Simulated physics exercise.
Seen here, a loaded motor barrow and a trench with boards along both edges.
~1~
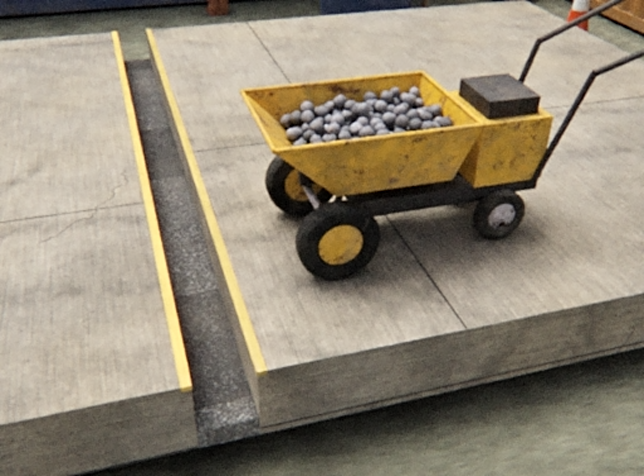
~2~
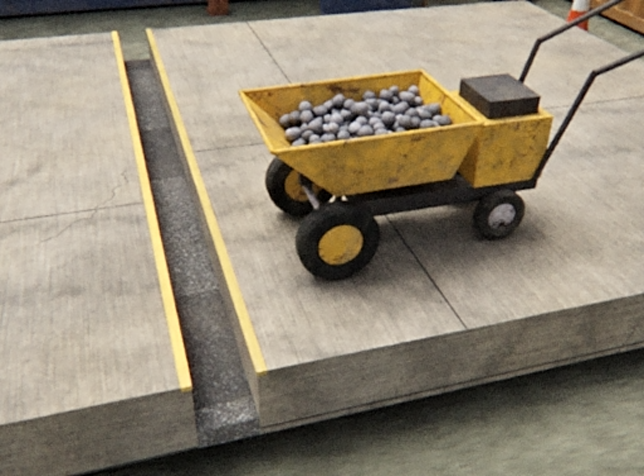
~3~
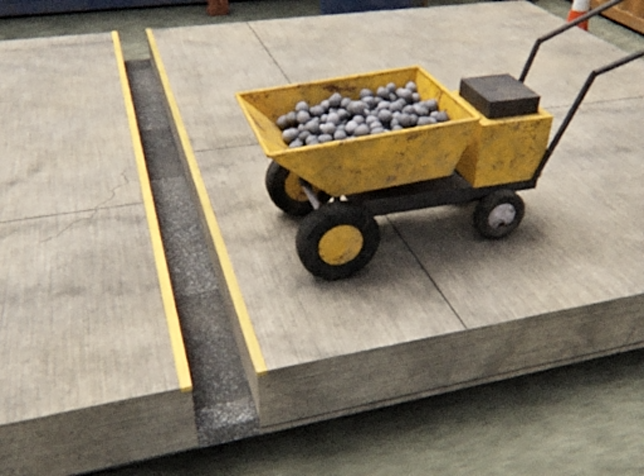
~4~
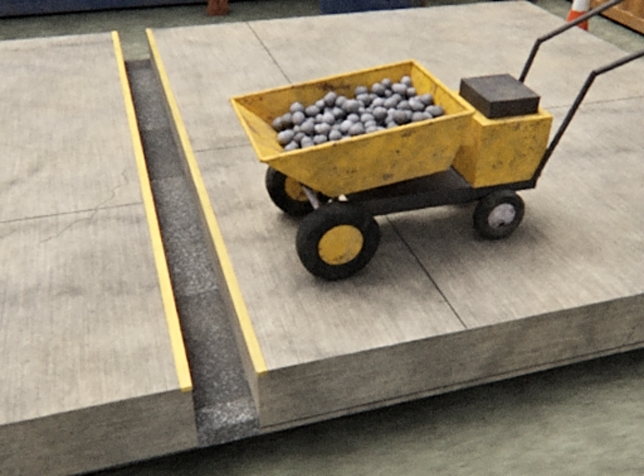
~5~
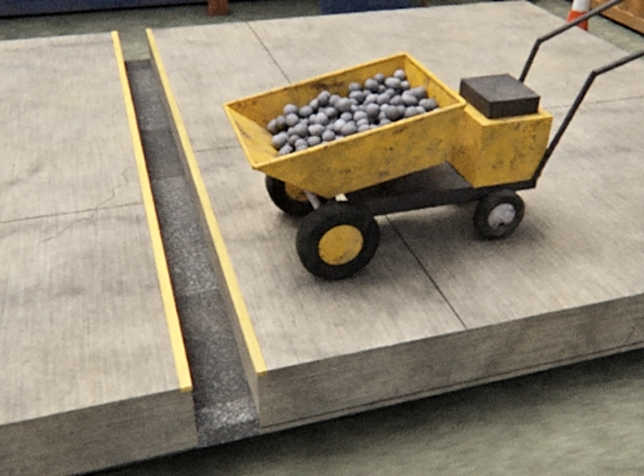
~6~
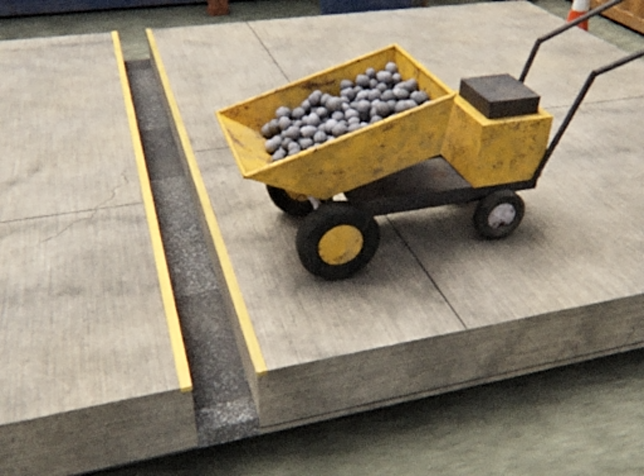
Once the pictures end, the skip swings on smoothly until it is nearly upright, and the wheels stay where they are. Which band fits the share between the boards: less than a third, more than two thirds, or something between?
Between the edges lies more than two thirds of the load.
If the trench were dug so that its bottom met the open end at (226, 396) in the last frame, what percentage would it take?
Some 40 per cent.
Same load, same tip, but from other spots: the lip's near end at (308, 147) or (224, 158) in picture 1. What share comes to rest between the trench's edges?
First some 90, then 0 per cent.
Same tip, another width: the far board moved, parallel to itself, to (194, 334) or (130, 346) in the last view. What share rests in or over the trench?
Roughly 50 per cent, and 100 per cent.
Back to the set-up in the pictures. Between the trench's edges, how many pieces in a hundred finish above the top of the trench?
It comes to 0 per cent or so.
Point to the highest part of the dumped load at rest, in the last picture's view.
Near (114, 268).
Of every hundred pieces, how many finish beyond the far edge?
Roughly 25 in a hundred.
Soon, skip tipped steeply; all in the skip.
A while on, skip tipped steeply; most in the skip; about a quarter in or heaped over the trench; a stray few beyond it; a stray few falling.
Towards the end, skip tipped right over; a small part in the skip; most in or heaped over the trench; about a quarter beyond it.
Finally, skip tipped right over; a stray few in the skip; most in or heaped over the trench; about a quarter beyond it.
